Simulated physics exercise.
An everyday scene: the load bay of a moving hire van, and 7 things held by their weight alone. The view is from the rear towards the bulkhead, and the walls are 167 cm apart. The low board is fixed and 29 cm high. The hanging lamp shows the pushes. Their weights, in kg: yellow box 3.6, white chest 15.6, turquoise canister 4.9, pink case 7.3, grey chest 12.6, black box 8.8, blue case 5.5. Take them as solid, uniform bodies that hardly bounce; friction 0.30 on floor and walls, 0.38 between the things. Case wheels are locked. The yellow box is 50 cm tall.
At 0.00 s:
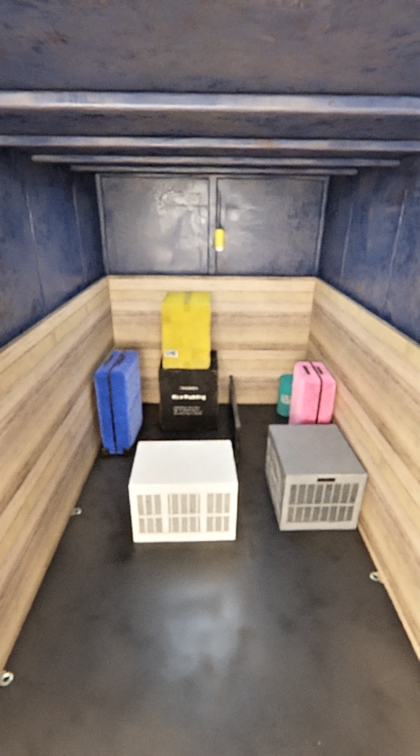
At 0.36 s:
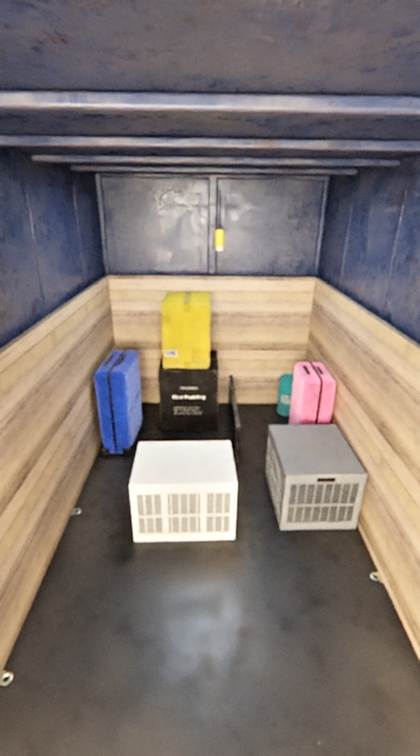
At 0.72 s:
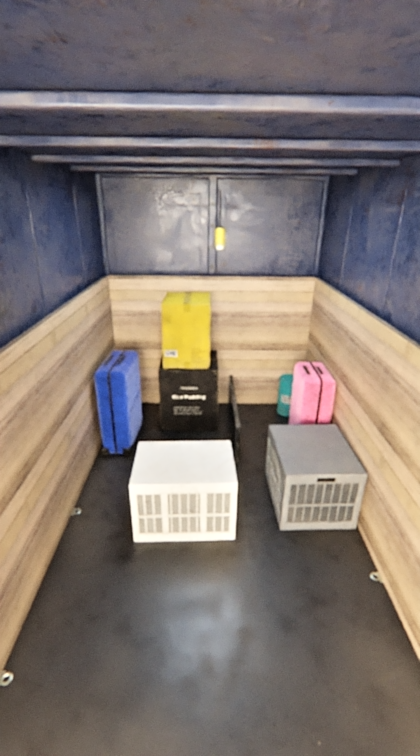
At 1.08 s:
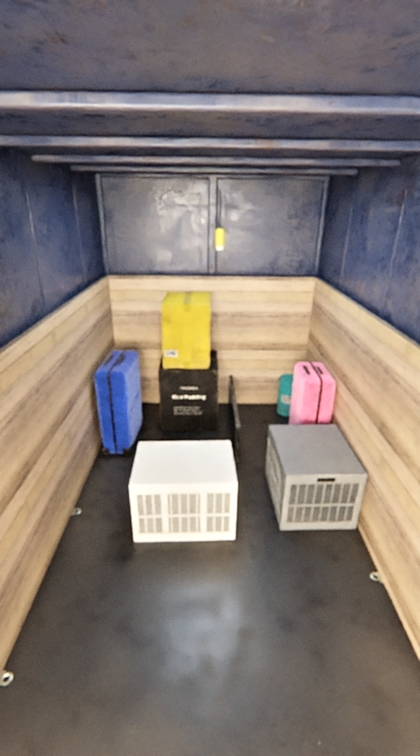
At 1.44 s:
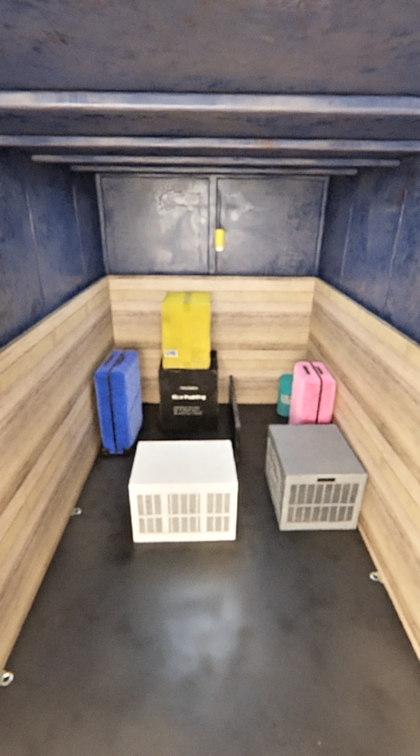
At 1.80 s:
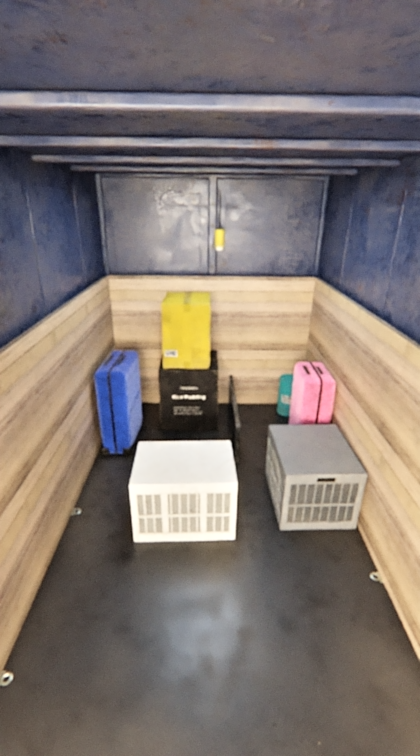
Van load bay with wood-lined walls, a yellow box on a black box, cases and chests all staying still around them.
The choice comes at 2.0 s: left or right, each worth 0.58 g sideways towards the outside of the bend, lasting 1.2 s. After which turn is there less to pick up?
Turn right.
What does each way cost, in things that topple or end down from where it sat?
Turning left 1, turning right 0.
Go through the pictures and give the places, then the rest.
Steady run; yellow box (187, 329); white chest (185, 489), in the first frame.
Push 0.18 g backwards; grey chest (310, 473); black box (190, 389), in the second frame.
Push 0.18 g backwards; blue case (121, 401); turquoise canister (289, 395), in the third frame.
Push 0.16 g backwards; pink case (310, 410); grey chest (310, 473), in the fourth frame.
Steady run; black box (190, 389); blue case (121, 401), in the fifth frame.
Steady run; yellow box (187, 329); white chest (185, 489), in the sixth frame.
Turning left. Around 2.40 s, push 0.58 g right; yellow box shifted 7 cm near (196, 329); white chest shifted 6 cm near (196, 489); blue case shifted 6 cm.
Around 2.80 s, push 0.58 g right; yellow box at 13° to upright near (253, 333); white chest shifted 28 cm near (234, 488); blue case shifted 37 cm.
Around 3.00 s, push 0.46 g right; yellow box now down from where it sat; white chest shifted 28 cm near (234, 488); blue case shifted 54 cm.
Finally (3.8 s), down from where it sat, yellow box; not toppled but over 15 cm from the start, white chest and blue case; the other 4 still in place (within 15 cm). In the last view, yellow box near (262, 395), white chest near (234, 488).
Turning right instead, nothing is lost, 0 of 7 in all.
